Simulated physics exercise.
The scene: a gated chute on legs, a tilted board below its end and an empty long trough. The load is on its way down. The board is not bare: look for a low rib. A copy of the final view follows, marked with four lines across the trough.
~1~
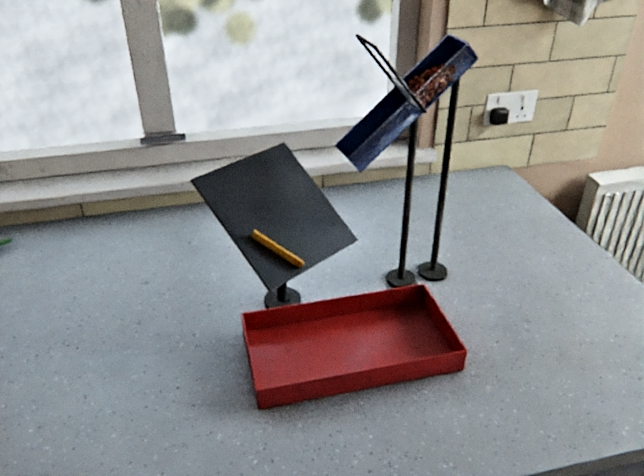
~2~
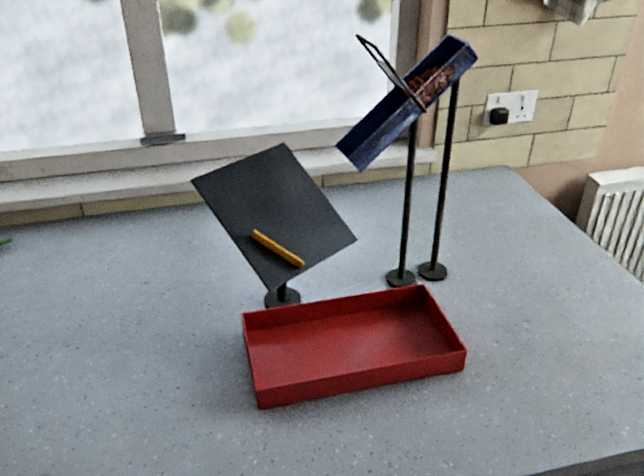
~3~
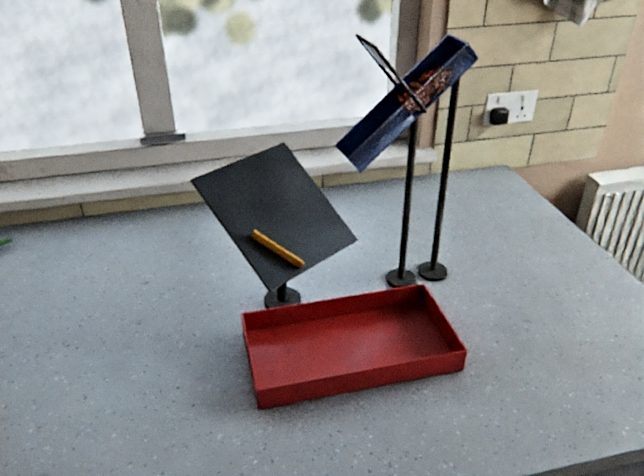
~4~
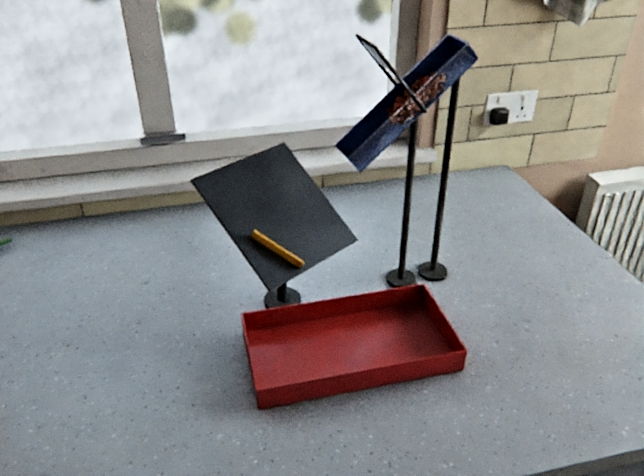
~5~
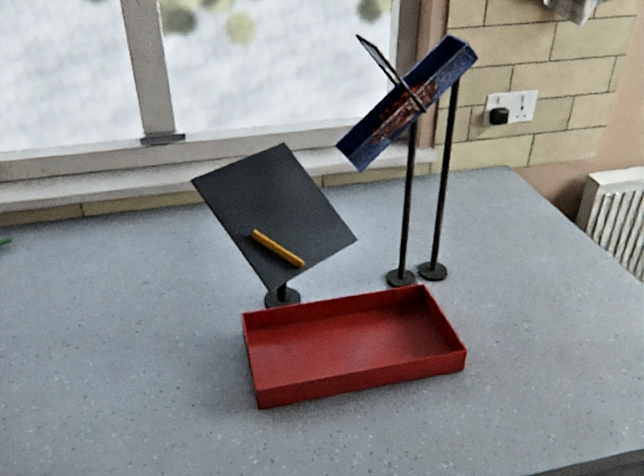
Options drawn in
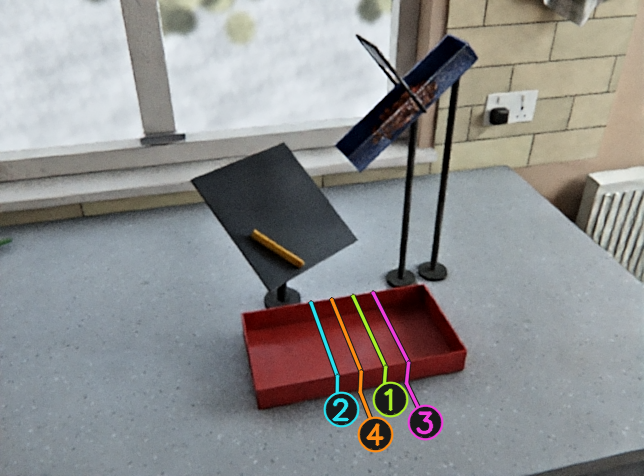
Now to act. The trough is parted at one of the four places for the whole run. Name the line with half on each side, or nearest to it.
4 is best.
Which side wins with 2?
The right side.
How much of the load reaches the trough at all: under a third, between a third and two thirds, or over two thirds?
Over two thirds.
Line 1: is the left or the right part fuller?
Left.
On the marked copy, line 1 crosses the front rim at (385, 366); line 2 crosses the front rim at (337, 375); line 3 crosses the front rim at (408, 361); line 4 crosses the front rim at (360, 370).
For line 1, of what is caught, most on the left of the divider, a small part on the right.
For line 2, of what is caught, a small part on the left of the divider, nearly all on the right.
For line 3, of what is caught, nearly all on the left of the divider, a small part on the right.
For line 4, of what is caught, about two thirds on the left of the divider, about a third on the right.
